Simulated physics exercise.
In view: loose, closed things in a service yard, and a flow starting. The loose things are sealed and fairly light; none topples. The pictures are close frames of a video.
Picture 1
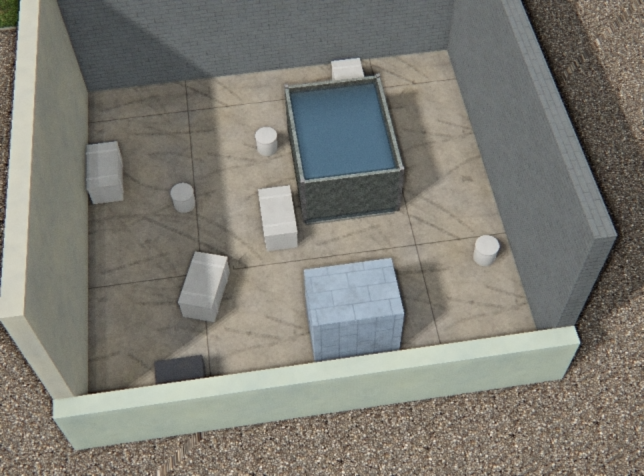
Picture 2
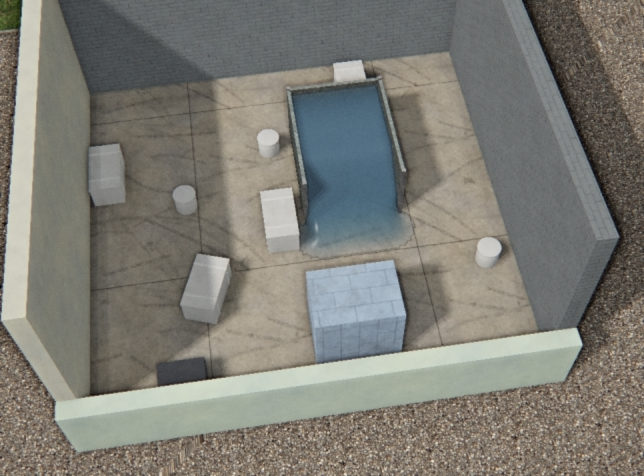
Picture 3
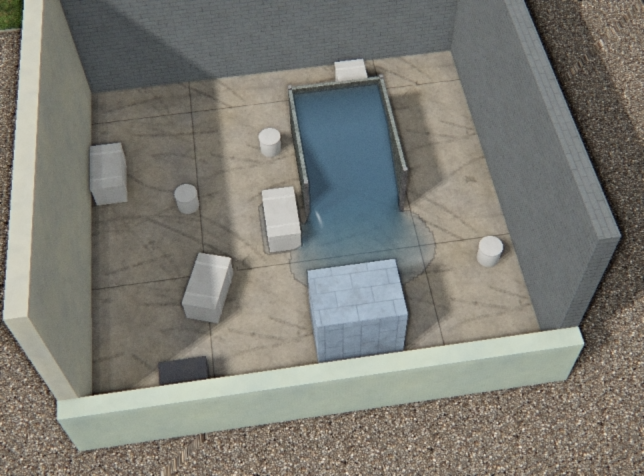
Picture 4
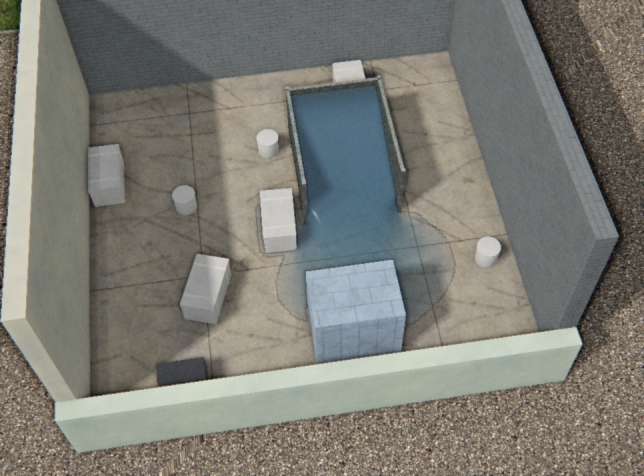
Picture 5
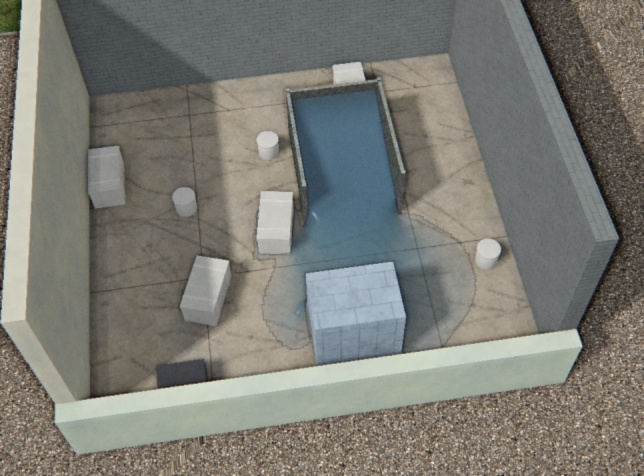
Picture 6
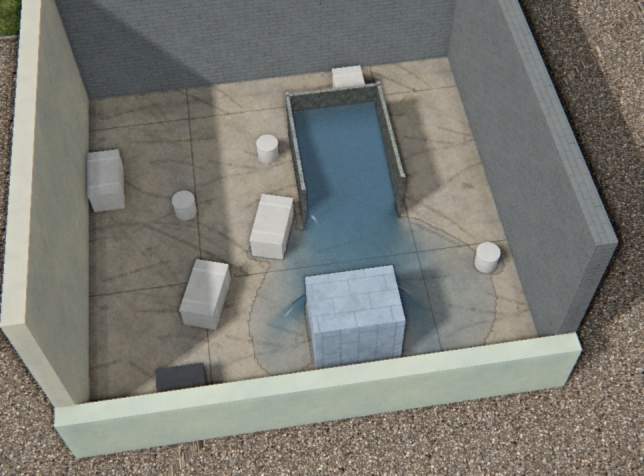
Water pouring from an open-ended tank in a walled yard, spreading around a pale blue block and slightly shifting a white box.
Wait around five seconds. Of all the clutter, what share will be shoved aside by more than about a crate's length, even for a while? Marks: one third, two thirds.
Share: One to two thirds.
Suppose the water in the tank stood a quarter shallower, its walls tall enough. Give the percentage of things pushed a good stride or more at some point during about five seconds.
Some 50 per cent.
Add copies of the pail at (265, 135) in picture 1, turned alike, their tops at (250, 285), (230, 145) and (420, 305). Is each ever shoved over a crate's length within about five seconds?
In turn: Shifted that much, never so far, moved that far.
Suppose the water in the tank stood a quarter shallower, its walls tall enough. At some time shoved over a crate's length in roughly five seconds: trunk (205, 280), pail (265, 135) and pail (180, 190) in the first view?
As listed: Shifted that much, short of that, less than that.
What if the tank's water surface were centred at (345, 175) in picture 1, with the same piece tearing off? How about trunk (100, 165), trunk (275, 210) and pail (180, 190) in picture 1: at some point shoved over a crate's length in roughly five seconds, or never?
In that order: Moved that far, short of that, less than that.
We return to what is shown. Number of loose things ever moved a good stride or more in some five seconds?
4 of them.
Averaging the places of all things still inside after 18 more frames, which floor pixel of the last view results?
Roughly at (241, 207).
A moment on, 0 of 8 are well off their spots; 0 afloat.
Next, 2 of 8 are well off their spots; 1 afloat.
Later, 3 of 8 are well off their spots; 2 afloat.
In the end, 4 of 8 are well off their spots, and 4 have been at some point; 1 afloat.
